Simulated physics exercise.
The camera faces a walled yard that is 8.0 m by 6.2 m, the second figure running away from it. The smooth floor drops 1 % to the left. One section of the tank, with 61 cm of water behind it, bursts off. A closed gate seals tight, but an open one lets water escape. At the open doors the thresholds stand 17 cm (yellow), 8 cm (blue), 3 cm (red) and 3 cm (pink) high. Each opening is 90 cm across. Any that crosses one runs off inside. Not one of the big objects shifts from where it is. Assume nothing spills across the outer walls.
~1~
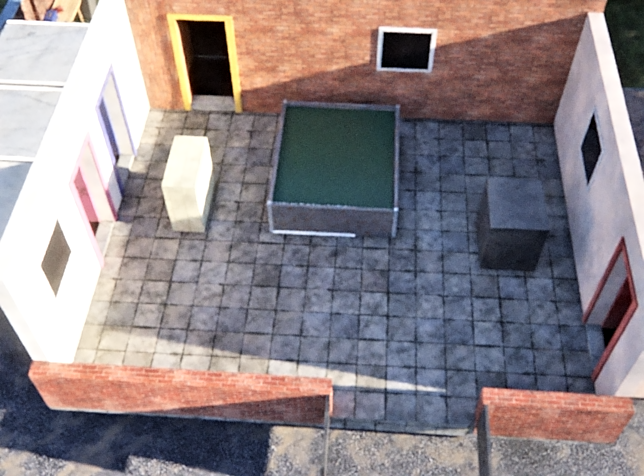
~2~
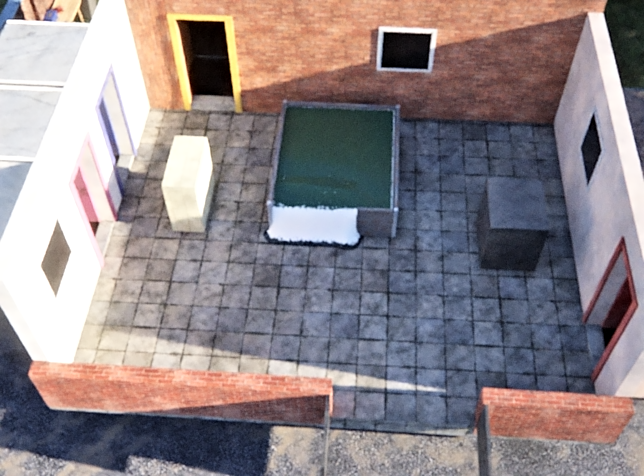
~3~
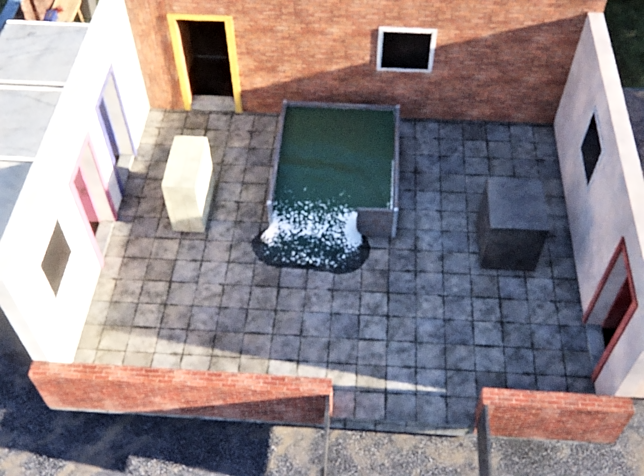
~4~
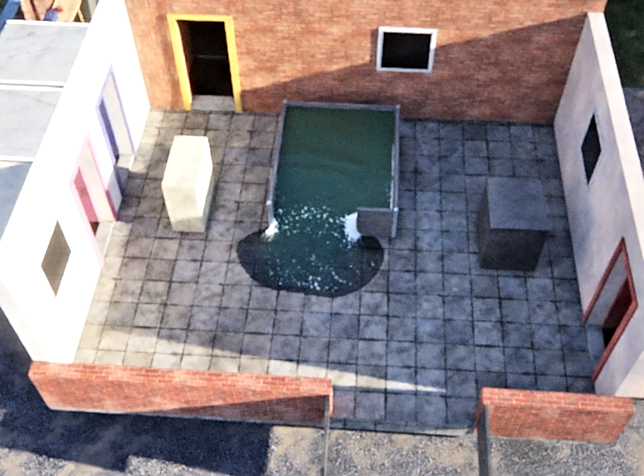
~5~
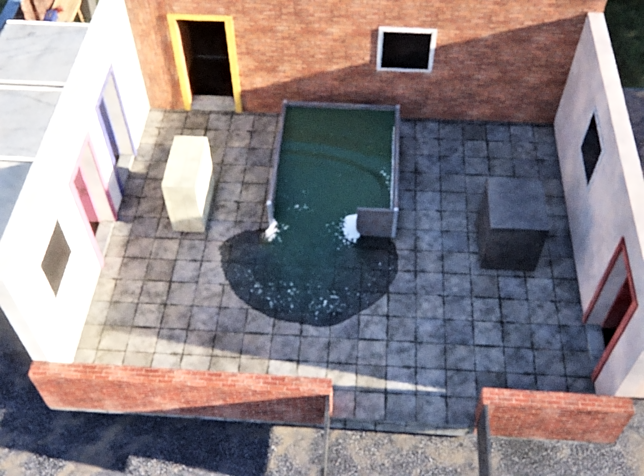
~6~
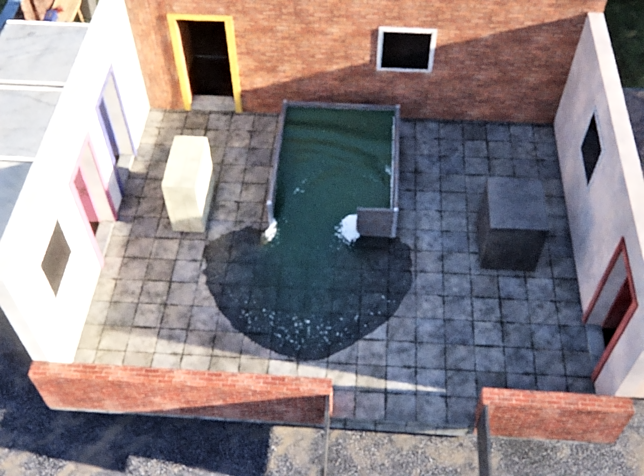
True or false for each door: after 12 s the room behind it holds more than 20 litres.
Yellow door: False; blue door: False; red door: False; pink door: True.
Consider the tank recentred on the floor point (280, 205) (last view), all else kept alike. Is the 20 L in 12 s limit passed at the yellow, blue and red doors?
Against that limit: Yellow under, blue not over, red past it.
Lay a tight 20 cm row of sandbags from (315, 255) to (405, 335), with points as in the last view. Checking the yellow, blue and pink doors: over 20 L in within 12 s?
Then the yellow door is fine, the blue door is fine, and the pink door is too much.
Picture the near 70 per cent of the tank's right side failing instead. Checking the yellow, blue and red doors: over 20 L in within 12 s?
So yellow stays lower, blue stays lower, red tops it.
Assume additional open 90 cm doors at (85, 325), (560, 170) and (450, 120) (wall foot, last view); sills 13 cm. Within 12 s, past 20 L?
Note, doorways in listed order: Goes beyond, stays short, stays short.
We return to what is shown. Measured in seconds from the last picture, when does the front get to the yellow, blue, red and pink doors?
Yellow = 4.5 s, blue = 3.4 s, red = 5.0 s, pink = 2.6 s.
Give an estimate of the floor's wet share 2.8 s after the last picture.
Some 35 per cent of the floor is wet.
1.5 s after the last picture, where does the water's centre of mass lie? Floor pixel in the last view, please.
Around (304, 245) in the last picture.
Then, 0.7 s after the last picture water covers 25 % of the floor and is deepest (34 cm) near (298, 237); yellow door not reached, blue door not reached, red door not reached, pink door not reached.
Then, 1.5 s after the last picture water covers 35 % of the floor and is deepest (31 cm) near (256, 386); yellow door not reached, blue door not reached, red door not reached, pink door not reached.
Then, 2.8 s after the last picture water covers 35 % of the floor and is deepest (34 cm) near (66, 386); yellow door not reached, blue door not reached, red door not reached, pink door 4 cm at the sill, 0 L in.
Then, 6.3 s after the last picture water covers 65 % of the floor and is deepest (19 cm) near (146, 121); yellow door 11 cm at the sill, 0 L in, blue door 6 cm at the sill, 0 L in, red door 4 cm at the sill, 1 L in, pink door 7 cm at the sill, 30 L in.
Then, 11.3 s after the last picture water covers 90 % of the floor and is deepest (12 cm) near (138, 147); yellow door 10 cm at the sill, 0 L in, blue door 8 cm at the sill, 1 L in, red door 2 cm at the sill, 4 L in, pink door 6 cm at the sill, 66 L in.
